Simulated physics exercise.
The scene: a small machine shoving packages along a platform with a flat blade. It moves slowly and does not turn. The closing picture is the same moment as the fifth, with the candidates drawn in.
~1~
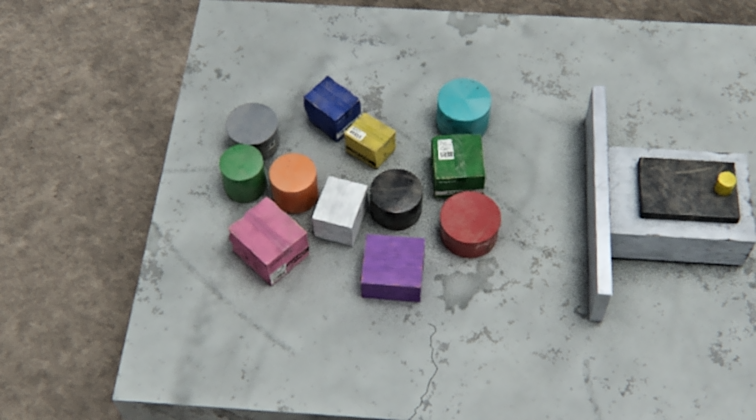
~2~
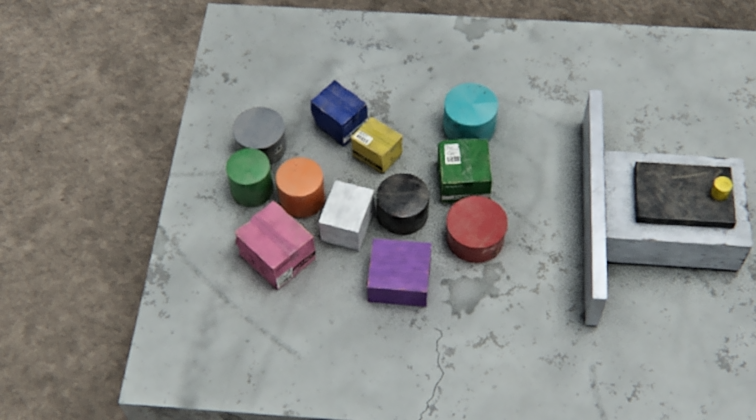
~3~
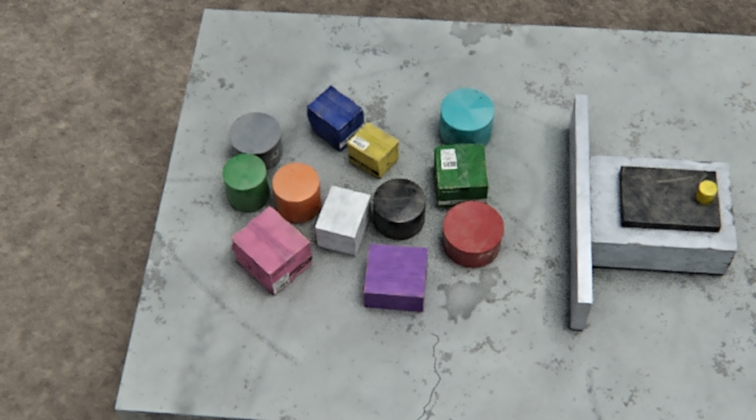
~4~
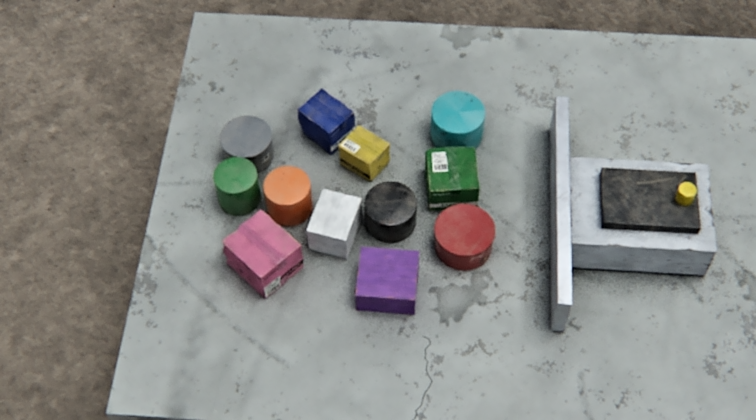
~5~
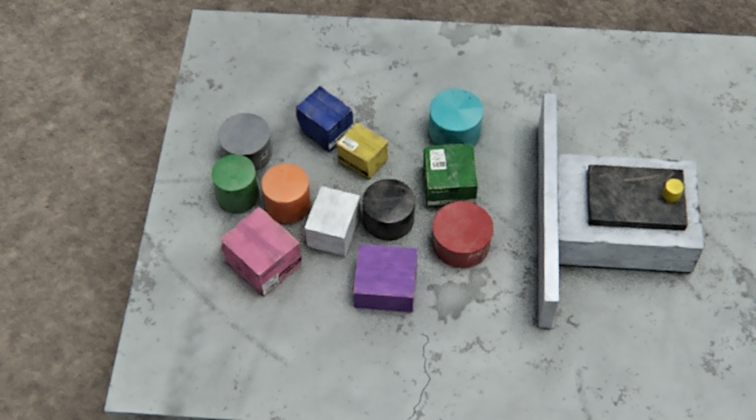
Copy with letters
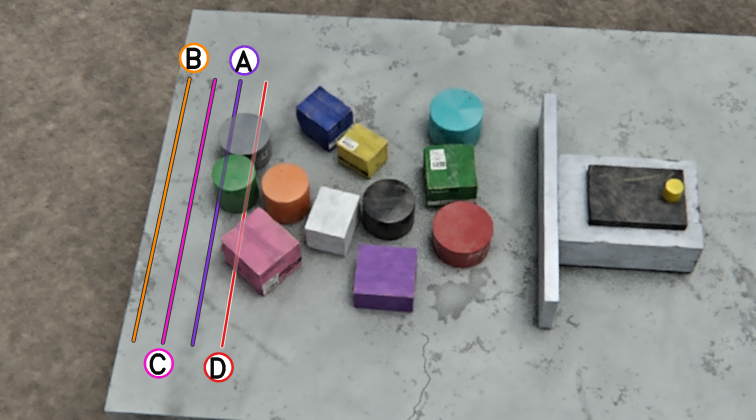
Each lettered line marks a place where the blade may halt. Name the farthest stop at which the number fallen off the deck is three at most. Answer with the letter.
No fourth one falls up to D.
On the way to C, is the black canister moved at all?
Yes.
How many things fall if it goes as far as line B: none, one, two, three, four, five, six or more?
Six or more.
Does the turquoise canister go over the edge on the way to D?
By then, no.
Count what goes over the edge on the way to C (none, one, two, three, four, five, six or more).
By then, six or more.
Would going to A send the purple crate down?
By then, no.
On the marked copy, A at (218, 203); B at (164, 200); C at (191, 201); D at (246, 205).
Following D. Soon after the start, robot (518, 189); green canister (228, 181); orange canister (268, 194).
Later, robot (407, 183); green canister (187, 164); orange canister (203, 197).
In the end, robot (322, 178); green canister over the edge; orange canister over the edge; two fallen.
As for the rest, A drops six; B drops eleven; C drops seven.
